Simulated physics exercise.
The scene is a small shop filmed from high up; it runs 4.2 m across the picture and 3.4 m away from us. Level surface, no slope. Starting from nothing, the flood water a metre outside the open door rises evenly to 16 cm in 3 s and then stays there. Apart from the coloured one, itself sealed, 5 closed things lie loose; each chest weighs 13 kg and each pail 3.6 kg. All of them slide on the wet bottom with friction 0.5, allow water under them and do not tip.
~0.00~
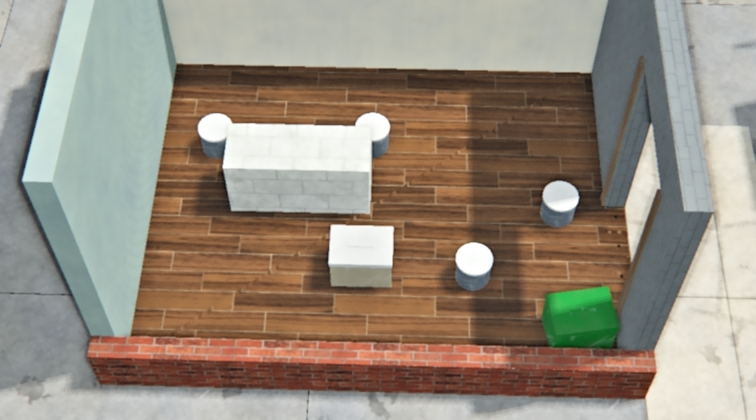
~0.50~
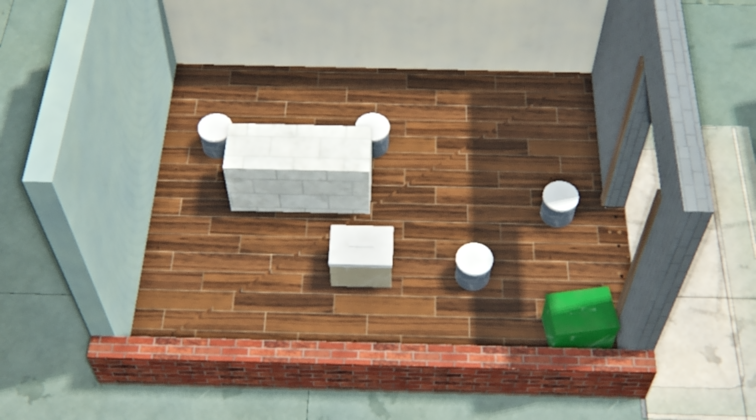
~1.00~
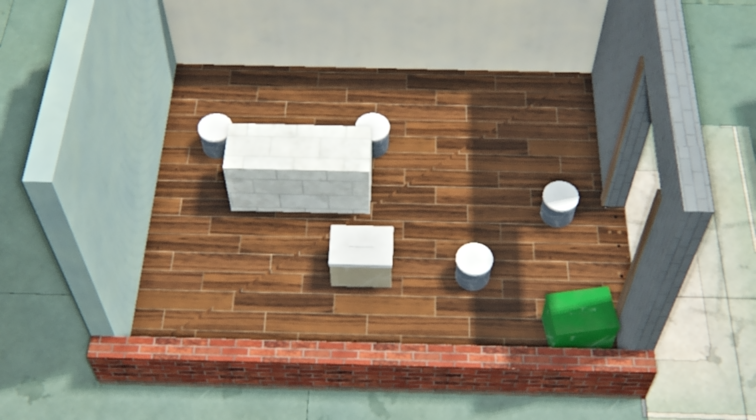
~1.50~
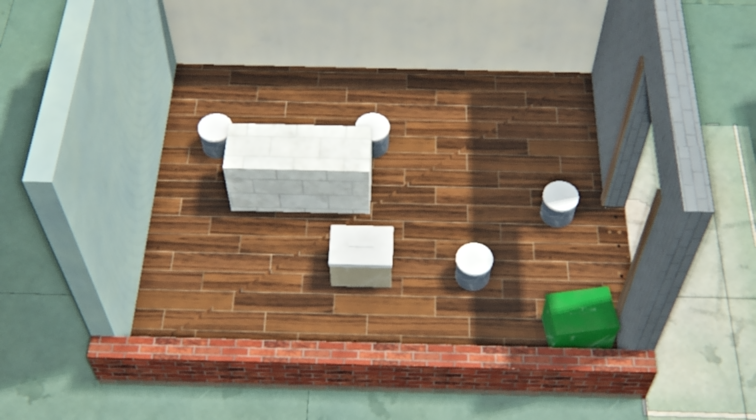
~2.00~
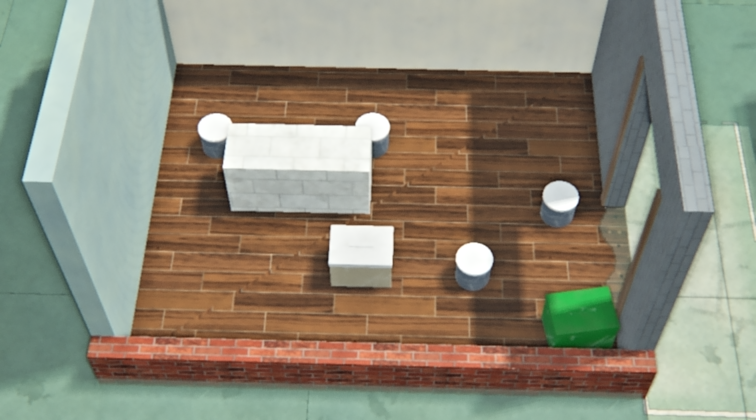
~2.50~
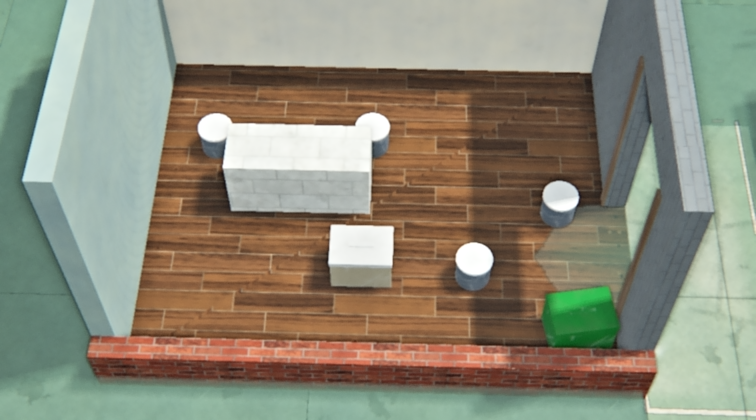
Shallow, greenish water tints the grey paving outside a small open-topped shop, seen from high above, then slips through the right-hand doorway and spreads a thin, pale patch over the brown plank floor. A long white block and a smaller one stand left and centre among four round white drums, with a green chest at lower right. None of these objects moves, and the camera stays still.
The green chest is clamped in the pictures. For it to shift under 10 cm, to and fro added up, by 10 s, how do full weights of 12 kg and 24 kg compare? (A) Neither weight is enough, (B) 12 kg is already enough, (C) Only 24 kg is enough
The answer is C.
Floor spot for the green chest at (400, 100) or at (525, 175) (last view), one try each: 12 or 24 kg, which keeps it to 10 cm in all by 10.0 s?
Respectively, the light option succeeds and the light option succeeds.
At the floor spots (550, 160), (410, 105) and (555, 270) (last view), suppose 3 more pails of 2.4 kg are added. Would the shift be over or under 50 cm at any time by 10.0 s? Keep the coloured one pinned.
Order as asked: Stays within / goes beyond / goes beyond.
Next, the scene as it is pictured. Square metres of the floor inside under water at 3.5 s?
The covered patch comes to about 2.5 m2.
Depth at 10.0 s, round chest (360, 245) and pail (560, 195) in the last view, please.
Depths: Near 8 cm, then near 4 cm.
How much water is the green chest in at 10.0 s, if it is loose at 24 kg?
6 cm, roughly.
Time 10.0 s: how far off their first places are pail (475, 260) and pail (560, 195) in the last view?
Net displacement, in order: 250 cm; 80 cm.
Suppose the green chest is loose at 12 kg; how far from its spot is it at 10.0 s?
Displacement near 20 cm.
After 3.5 s the green chest would be 0 cm from its start with 12 kg and 0 cm from its start with 24 kg; 2 cm of water round it then.
After 4.5 s the green chest would be 6 cm from its start with 12 kg and 0 cm from its start with 24 kg; 4 cm of water round it then.
After 7.0 s the green chest would be 11 cm from its start with 12 kg and 0 cm from its start with 24 kg; 5 cm of water round it then.
After 10.0 s the green chest would be 18 cm from its start with 12 kg and 0 cm from its start with 24 kg; 6 cm of water round it then.
